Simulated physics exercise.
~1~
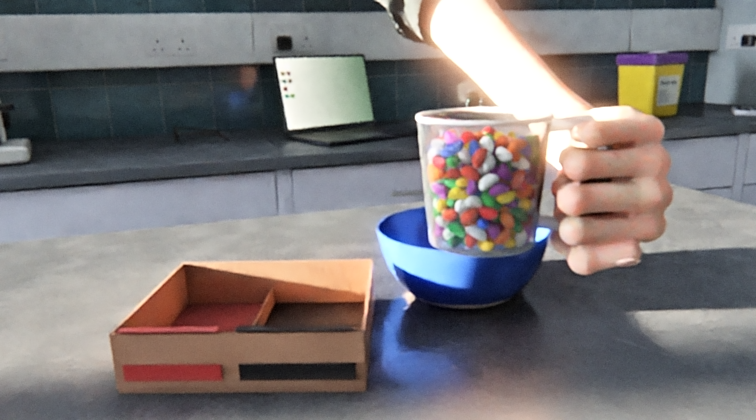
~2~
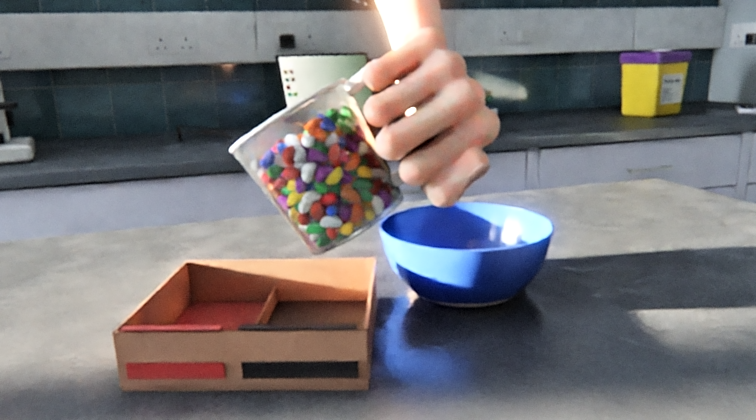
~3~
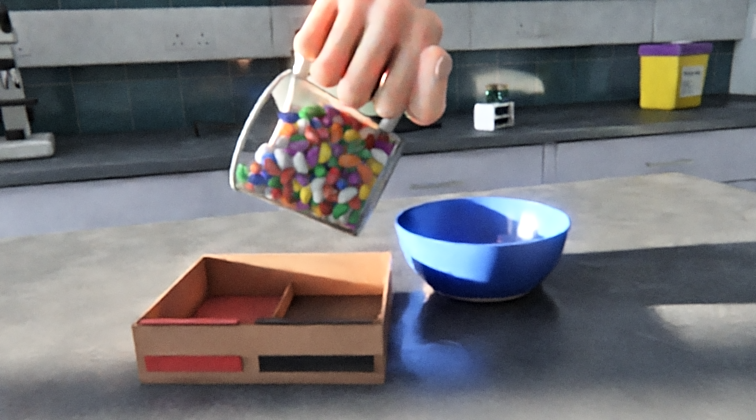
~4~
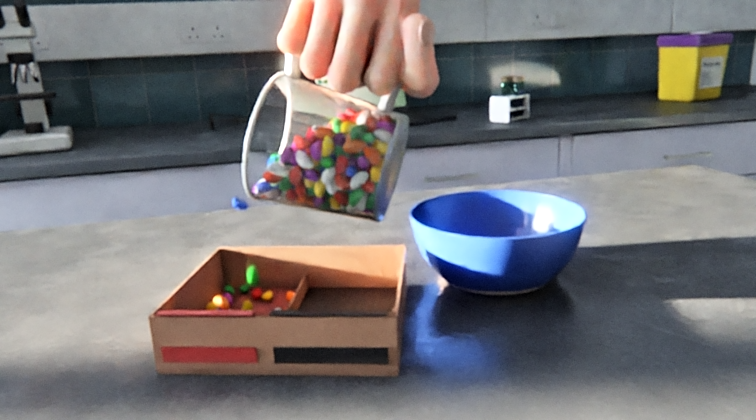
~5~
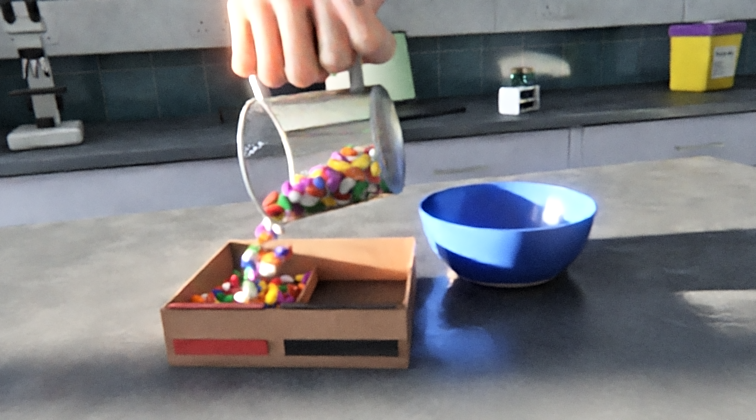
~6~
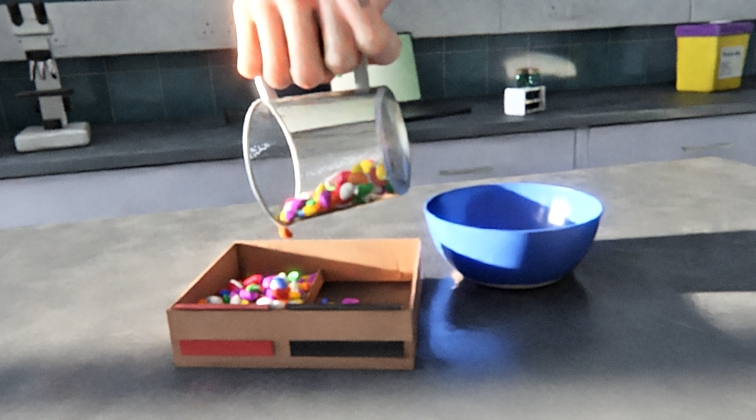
The clip opens with a hand holding a clear cup full of colourful jelly beans above a blue bowl, beside an open box with a red section and a black section. The hand carries the cup left and tips it over the box. A few beans drop into the red section, and as the cup tilts further they pour out in a stream. The view shifts slightly along the way. At the end, the cup still holds some beans, most lie heaped in the red section, a few have reached the black section, and the bowl stays empty.
